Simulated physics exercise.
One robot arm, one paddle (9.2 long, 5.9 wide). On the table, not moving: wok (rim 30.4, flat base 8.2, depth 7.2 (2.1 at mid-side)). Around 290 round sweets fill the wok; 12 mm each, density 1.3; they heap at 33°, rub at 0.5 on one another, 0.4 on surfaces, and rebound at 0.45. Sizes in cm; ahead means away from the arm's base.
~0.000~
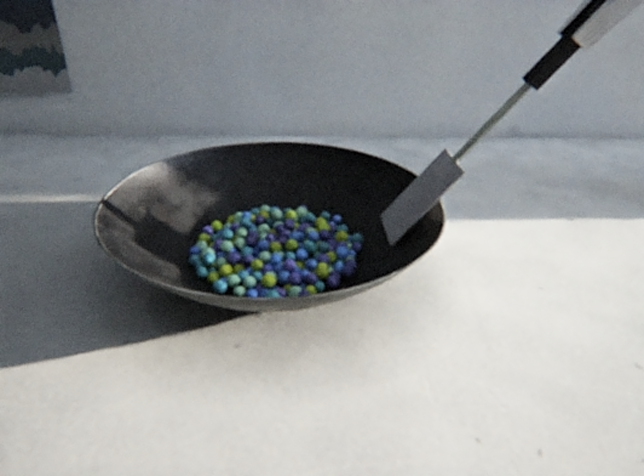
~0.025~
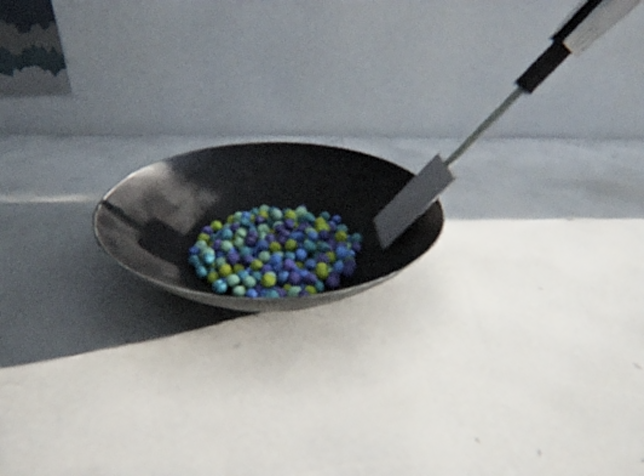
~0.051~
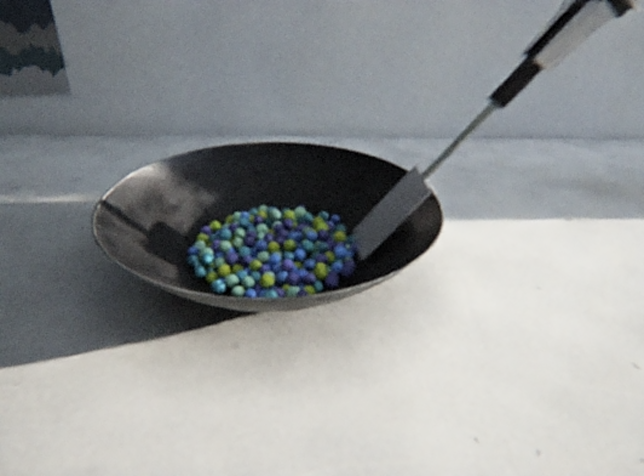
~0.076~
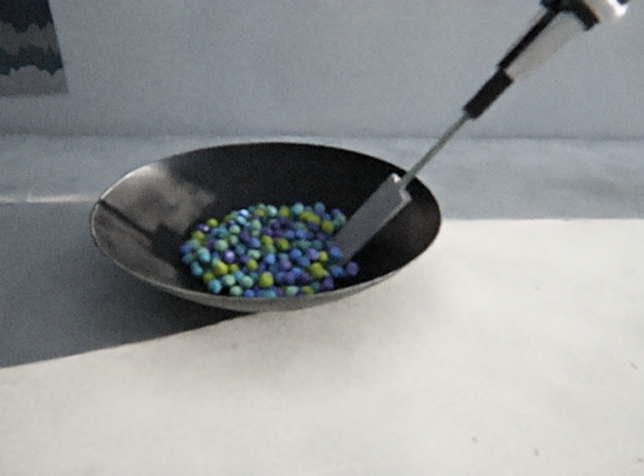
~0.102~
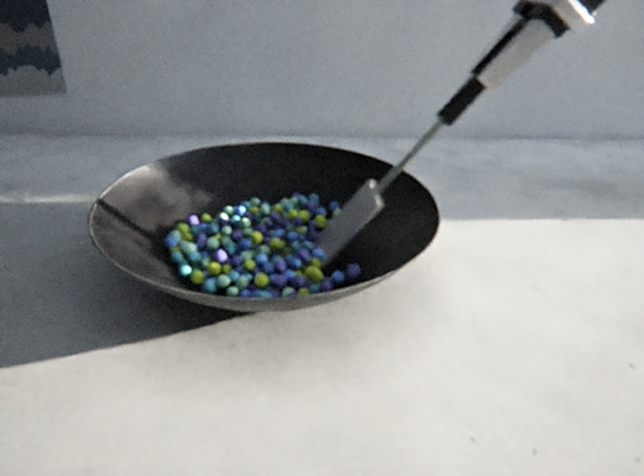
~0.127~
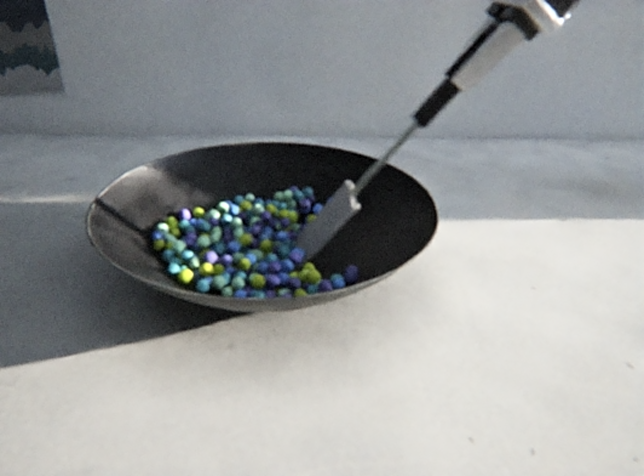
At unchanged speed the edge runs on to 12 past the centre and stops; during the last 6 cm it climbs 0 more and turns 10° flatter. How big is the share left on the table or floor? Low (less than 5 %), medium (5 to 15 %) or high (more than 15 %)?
Answer: High; more than 15 % of the round sweets finish on the table or floor.
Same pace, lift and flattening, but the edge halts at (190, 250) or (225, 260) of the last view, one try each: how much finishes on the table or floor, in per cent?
About 0 and 0 per cent.
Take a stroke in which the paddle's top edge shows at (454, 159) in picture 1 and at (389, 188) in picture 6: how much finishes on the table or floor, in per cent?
Some 5 per cent.
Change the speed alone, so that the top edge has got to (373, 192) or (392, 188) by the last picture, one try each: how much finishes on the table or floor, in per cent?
Some 10 and 10 per cent.
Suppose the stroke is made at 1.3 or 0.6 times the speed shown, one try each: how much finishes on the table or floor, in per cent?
About 35 and 10 per cent.
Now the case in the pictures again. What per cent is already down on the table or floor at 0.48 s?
Some 15 per cent.
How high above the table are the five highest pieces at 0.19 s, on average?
Roughly 5 cm.
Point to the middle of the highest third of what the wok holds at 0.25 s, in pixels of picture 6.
At about (163, 218).
After 0.19 s, sloping 52°, highest piece 5 above the table; 287 in the wok.
After 0.25 s, sloping 49°, highest piece 7 above the table; 287 in the wok.
After 0.48 s, sloping 42°, highest piece 8 above the table; 225 in the wok, 42 on the table or floor, 20 on the blade or in flight.
After 1.53 s, sloping 42°, highest piece 7 above the table; 224 in the wok, 63 on the table or floor.
At rest, 224 in the wok, 63 on the table or floor. That is 22 % on the table or floor.
